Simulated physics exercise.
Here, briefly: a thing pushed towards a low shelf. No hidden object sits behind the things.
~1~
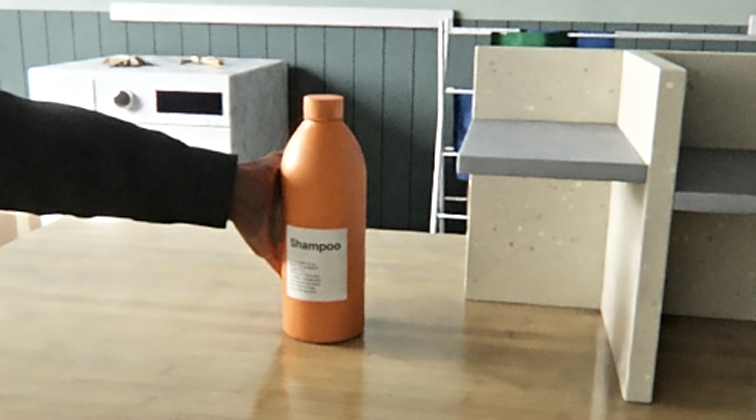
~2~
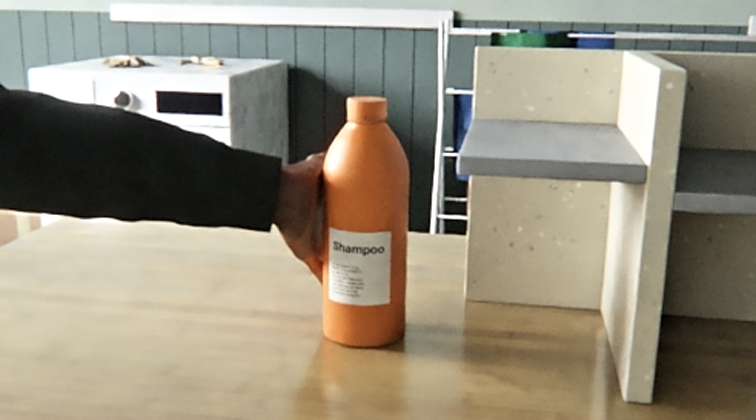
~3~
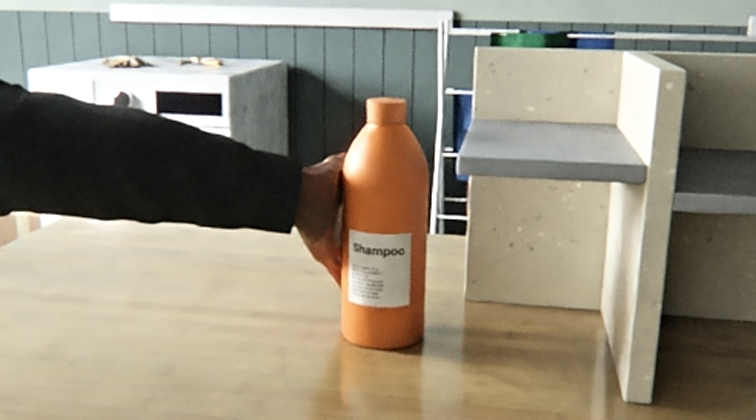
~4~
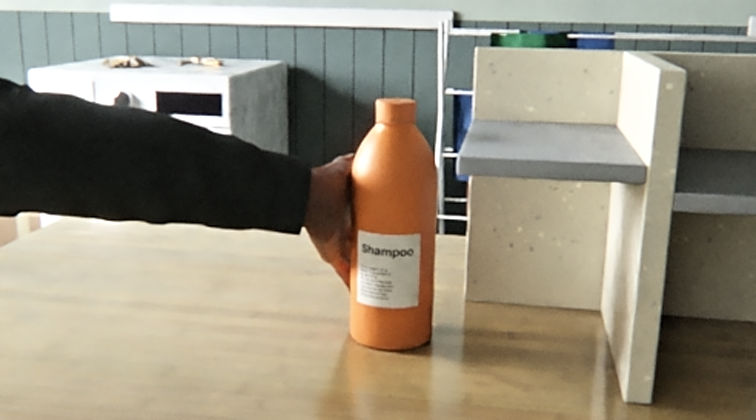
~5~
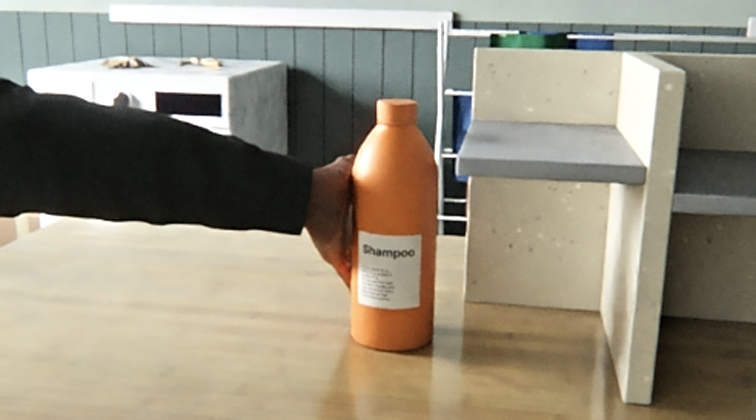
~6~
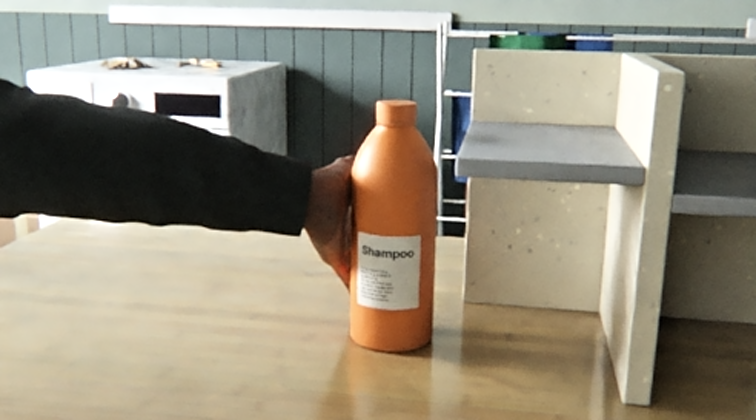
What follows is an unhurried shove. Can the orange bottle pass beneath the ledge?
As it turns out, the orange bottle stops at the shelf.
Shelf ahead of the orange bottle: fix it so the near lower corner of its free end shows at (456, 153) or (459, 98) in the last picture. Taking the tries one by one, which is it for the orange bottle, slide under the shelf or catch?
Jams; enters.
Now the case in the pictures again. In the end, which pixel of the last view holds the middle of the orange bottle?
(430, 226).
Then, 0.22 s later than the last frame, orange bottle sliding up to the opening near (410, 225).
Then, 0.30 s later than the last frame, orange bottle sliding up to the opening near (428, 225).
When it is over, the orange bottle catches on the edge, near (430, 225).
